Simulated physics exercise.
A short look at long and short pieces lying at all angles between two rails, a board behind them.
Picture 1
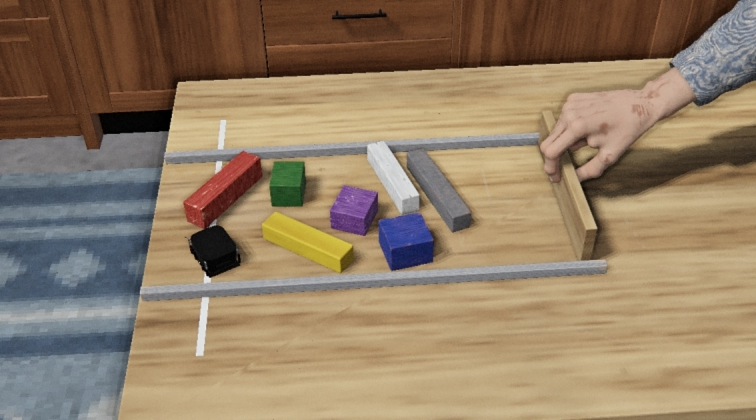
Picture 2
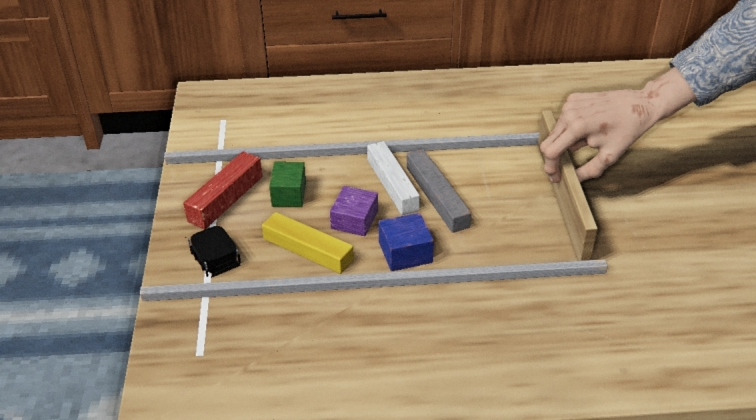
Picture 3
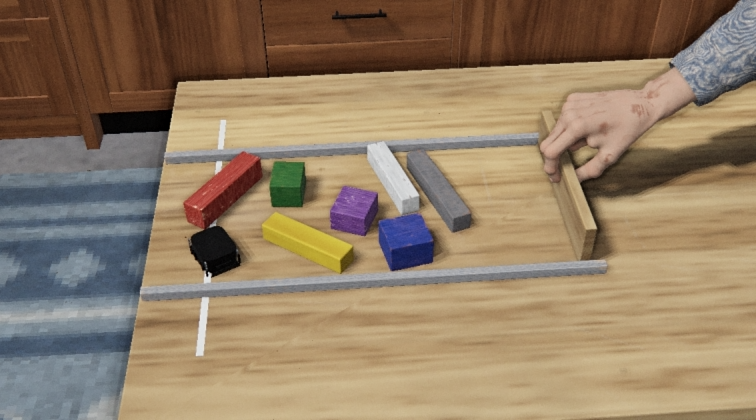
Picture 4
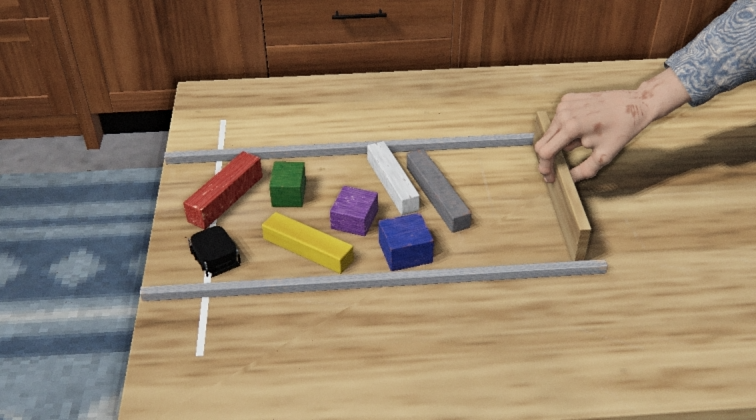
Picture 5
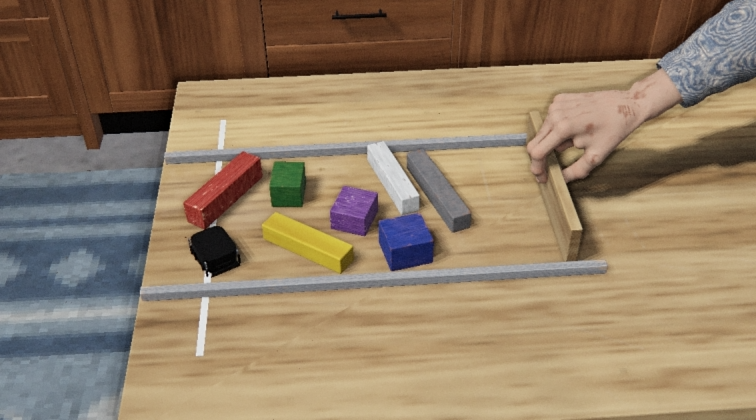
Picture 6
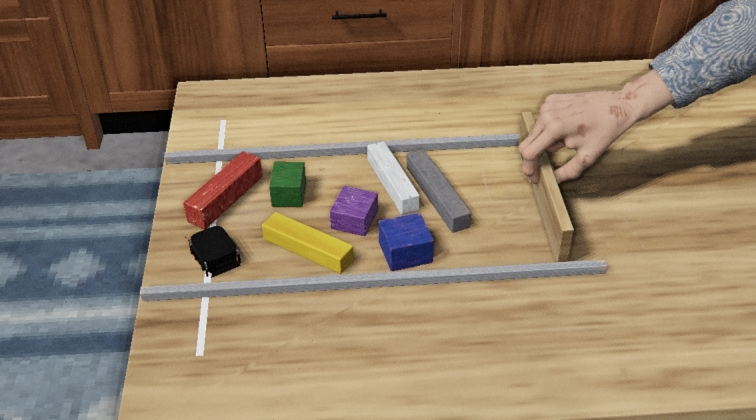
A hand sliding a wooden board slightly left between two rails, while the scattered colored blocks and black case stay still.
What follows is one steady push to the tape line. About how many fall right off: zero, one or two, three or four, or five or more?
The number that fall off is three or four.
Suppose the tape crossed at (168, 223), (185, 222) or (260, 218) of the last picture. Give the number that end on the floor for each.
It would be 7, 5 and 0.
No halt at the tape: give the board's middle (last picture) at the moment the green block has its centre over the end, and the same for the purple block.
Near (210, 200) and (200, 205).
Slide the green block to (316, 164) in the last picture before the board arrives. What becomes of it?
The green block survives.
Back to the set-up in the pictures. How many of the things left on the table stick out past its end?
It comes to 2.
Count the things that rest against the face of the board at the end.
The number is 2.
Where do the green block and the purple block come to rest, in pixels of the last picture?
The green block at (159, 192), the purple block at (160, 230).
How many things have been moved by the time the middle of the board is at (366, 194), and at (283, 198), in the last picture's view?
First 5, then 8.
Early on, none off yet; black case at rest near (215, 252); red bar at rest near (225, 189); green block at rest near (288, 184).
Finally, the number that fall off is three or four; lost, yellow stick, red bar and black case.
